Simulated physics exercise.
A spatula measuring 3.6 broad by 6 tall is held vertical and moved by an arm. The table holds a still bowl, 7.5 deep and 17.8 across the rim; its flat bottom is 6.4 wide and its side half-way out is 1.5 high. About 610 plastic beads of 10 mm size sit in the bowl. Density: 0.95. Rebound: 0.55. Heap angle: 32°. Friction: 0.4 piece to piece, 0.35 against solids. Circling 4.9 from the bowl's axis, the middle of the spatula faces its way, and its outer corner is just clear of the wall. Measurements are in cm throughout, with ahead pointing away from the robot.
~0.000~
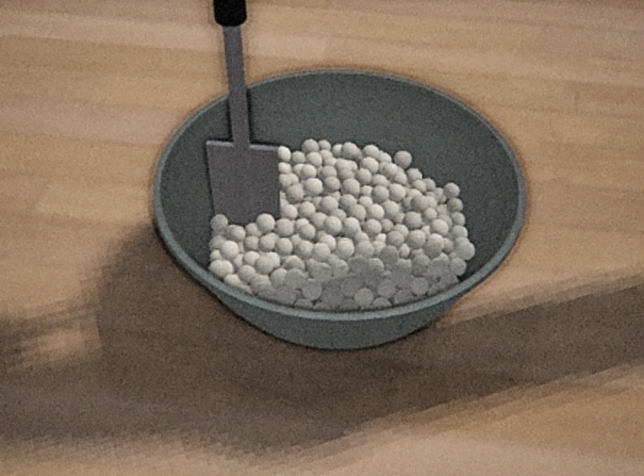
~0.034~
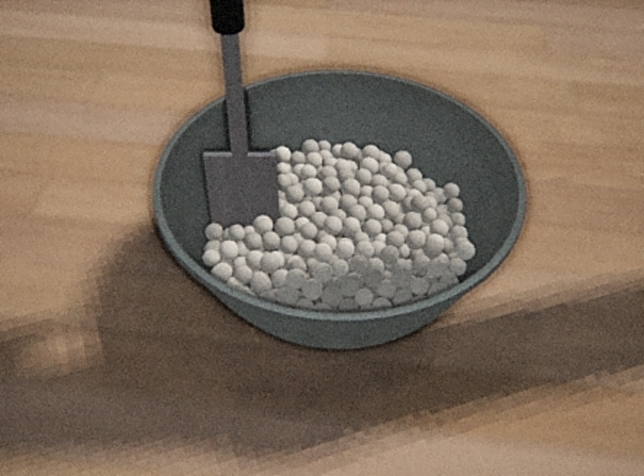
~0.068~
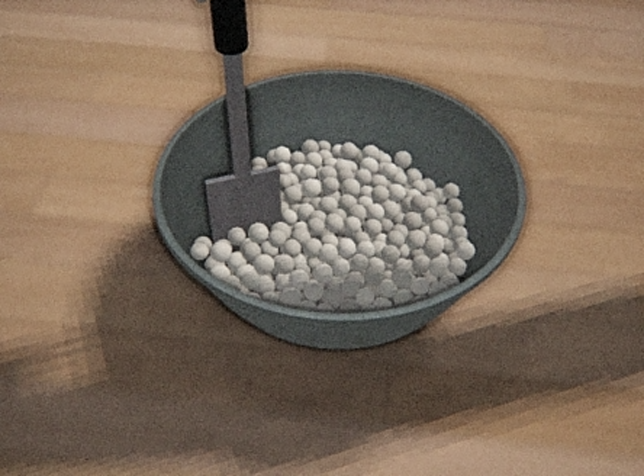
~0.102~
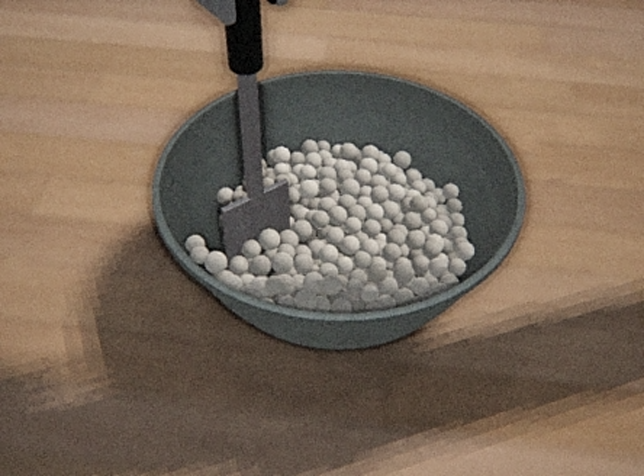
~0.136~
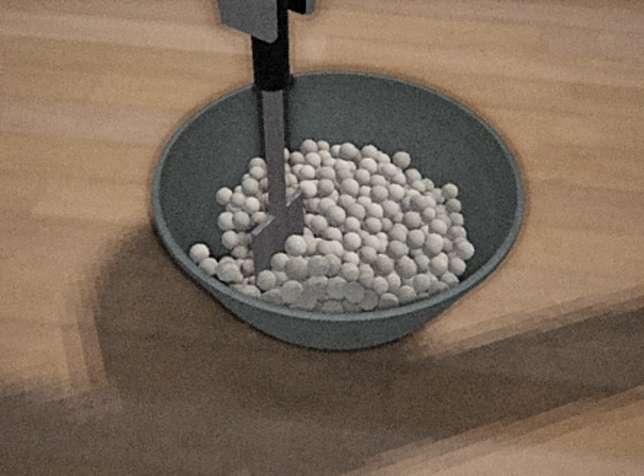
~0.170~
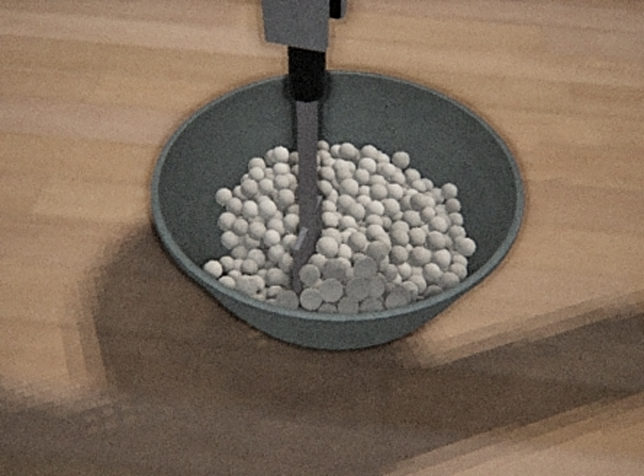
A robotic arm sweeps an upright spatula through white beads along the bowl's near left side.
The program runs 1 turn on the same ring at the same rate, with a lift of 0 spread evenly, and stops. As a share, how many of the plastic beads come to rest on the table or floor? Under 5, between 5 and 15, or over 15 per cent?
Between 5 and 15 per cent.
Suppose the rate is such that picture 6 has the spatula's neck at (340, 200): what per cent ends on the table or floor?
Roughly 15 percent of it.
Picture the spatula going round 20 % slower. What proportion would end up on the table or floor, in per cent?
In that case, close to 5 in a hundred.
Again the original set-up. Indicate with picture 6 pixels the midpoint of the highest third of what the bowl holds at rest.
It is centred around (277, 259).
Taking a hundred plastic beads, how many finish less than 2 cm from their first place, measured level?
Something close to 30 percent, I'd say.
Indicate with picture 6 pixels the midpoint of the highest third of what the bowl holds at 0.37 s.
About (415, 179) in the last picture.
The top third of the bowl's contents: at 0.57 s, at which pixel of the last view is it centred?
I'd say about (268, 157).
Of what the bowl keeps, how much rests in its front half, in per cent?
Around 65 percent of it.
By 0.37 s, 188° round, highest piece 9 above the table; 603 in the bowl, 1 on the table or floor, 8 in flight or on the tool.
By 0.57 s, 296° round, highest piece 10 above the table; 576 in the bowl, 19 on the table or floor, 17 in flight or on the tool.
By 0.87 s, 0° round, highest piece 8 above the table; 562 in the bowl, 50 on the table or floor.
By 1.57 s, 0° round, highest piece 7 above the table; 562 in the bowl, 50 on the table or floor.
Final count, 562 in the bowl, 50 on the table or floor. That is 8 % on the table or floor.
